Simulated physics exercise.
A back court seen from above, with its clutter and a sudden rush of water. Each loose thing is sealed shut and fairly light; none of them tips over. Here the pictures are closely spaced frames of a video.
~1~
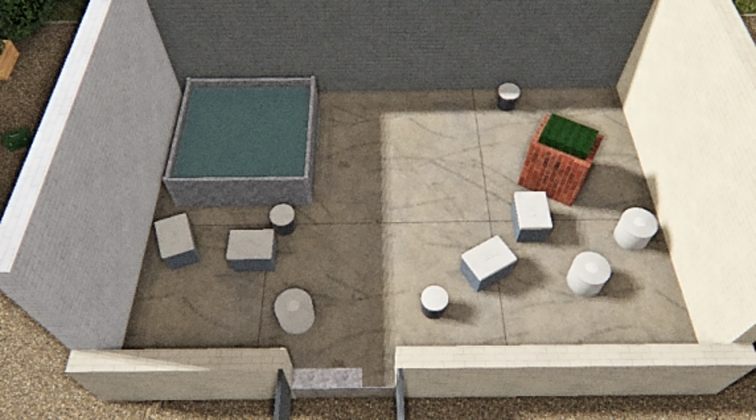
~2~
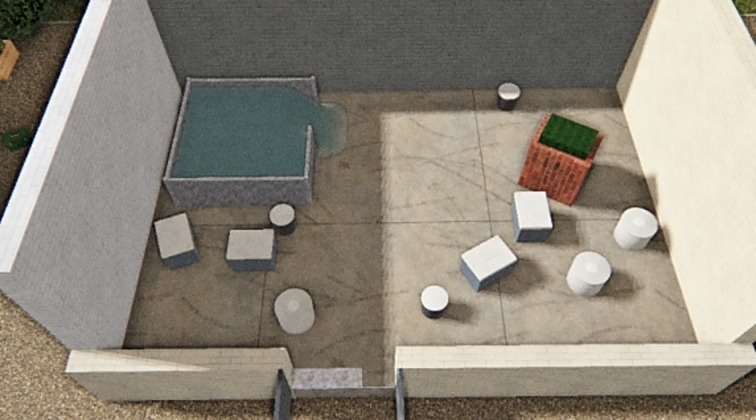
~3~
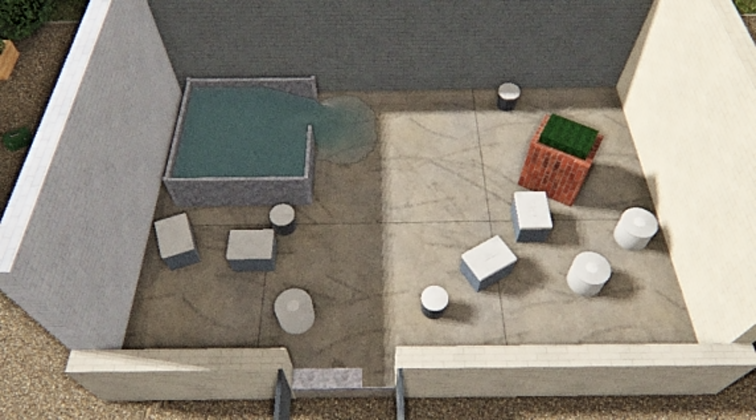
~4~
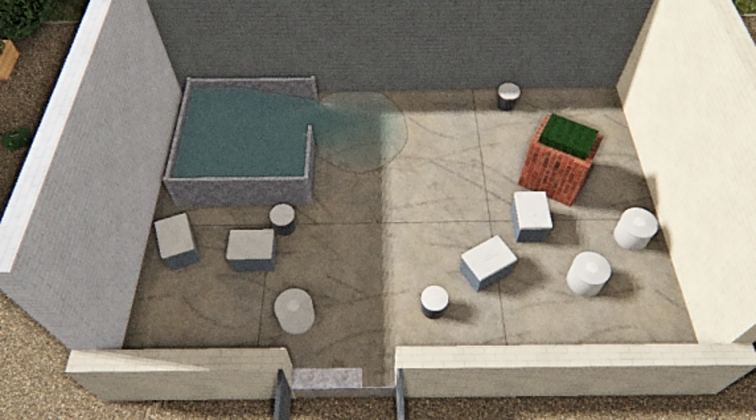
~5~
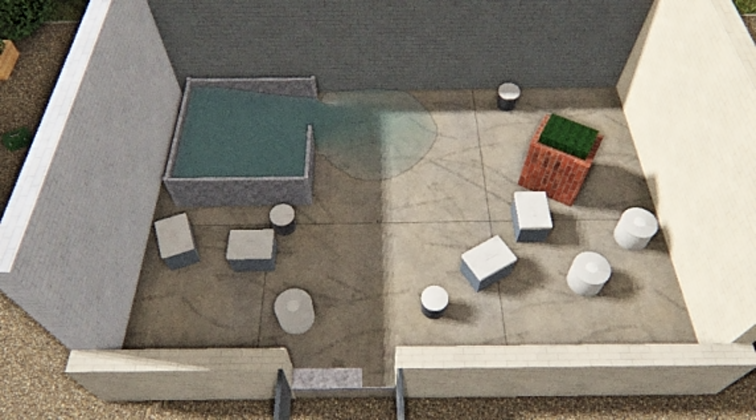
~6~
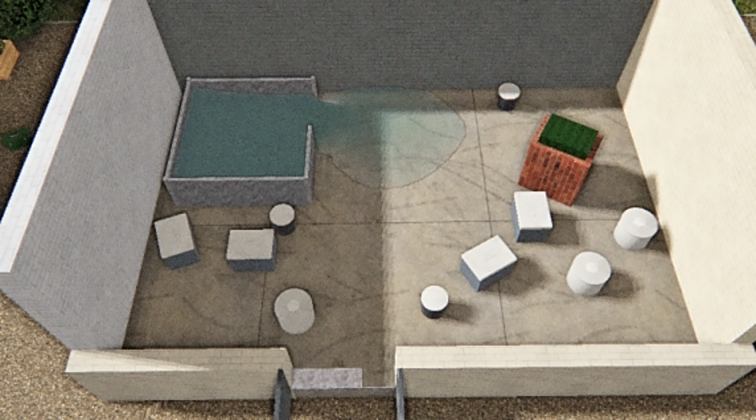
A walled courtyard held a stone pool, a brick planter and scattered pale blocks and drums; water burst through the pool's right side and spread rightward across the paving, while the objects stayed put.
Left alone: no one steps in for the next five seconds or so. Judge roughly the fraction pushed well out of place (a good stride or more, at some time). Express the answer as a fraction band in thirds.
Fraction band: Less than 1/3.
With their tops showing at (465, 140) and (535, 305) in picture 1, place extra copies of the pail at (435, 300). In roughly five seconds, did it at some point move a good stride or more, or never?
Copy 1: Passed the mark. Copy 2: Stayed below the mark.
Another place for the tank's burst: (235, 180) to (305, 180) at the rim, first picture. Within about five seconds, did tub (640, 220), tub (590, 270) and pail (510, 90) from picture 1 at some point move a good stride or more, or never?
Taking them in order, short of it, short of it, short of it.
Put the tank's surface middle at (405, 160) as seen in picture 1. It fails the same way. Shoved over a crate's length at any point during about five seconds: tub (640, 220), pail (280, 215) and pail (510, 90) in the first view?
The three, one by one: Past that mark, short of that and past that mark.
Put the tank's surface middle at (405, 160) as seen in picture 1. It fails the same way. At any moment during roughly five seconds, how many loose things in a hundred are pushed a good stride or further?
Close to 30 %.
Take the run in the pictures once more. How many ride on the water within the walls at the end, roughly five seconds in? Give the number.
In total, 3.
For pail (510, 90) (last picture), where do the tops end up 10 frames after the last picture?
Estimated position: Around (616, 101).
A moment on, 0 of 10 are well off their spots; 0 afloat.
Next, 1 of 10 are well off their spots; 0 afloat.
Later, 1 of 10 are well off their spots; 1 afloat.
In the end, 3 of 10 are well off their spots, and 3 have been at some point; 3 afloat.
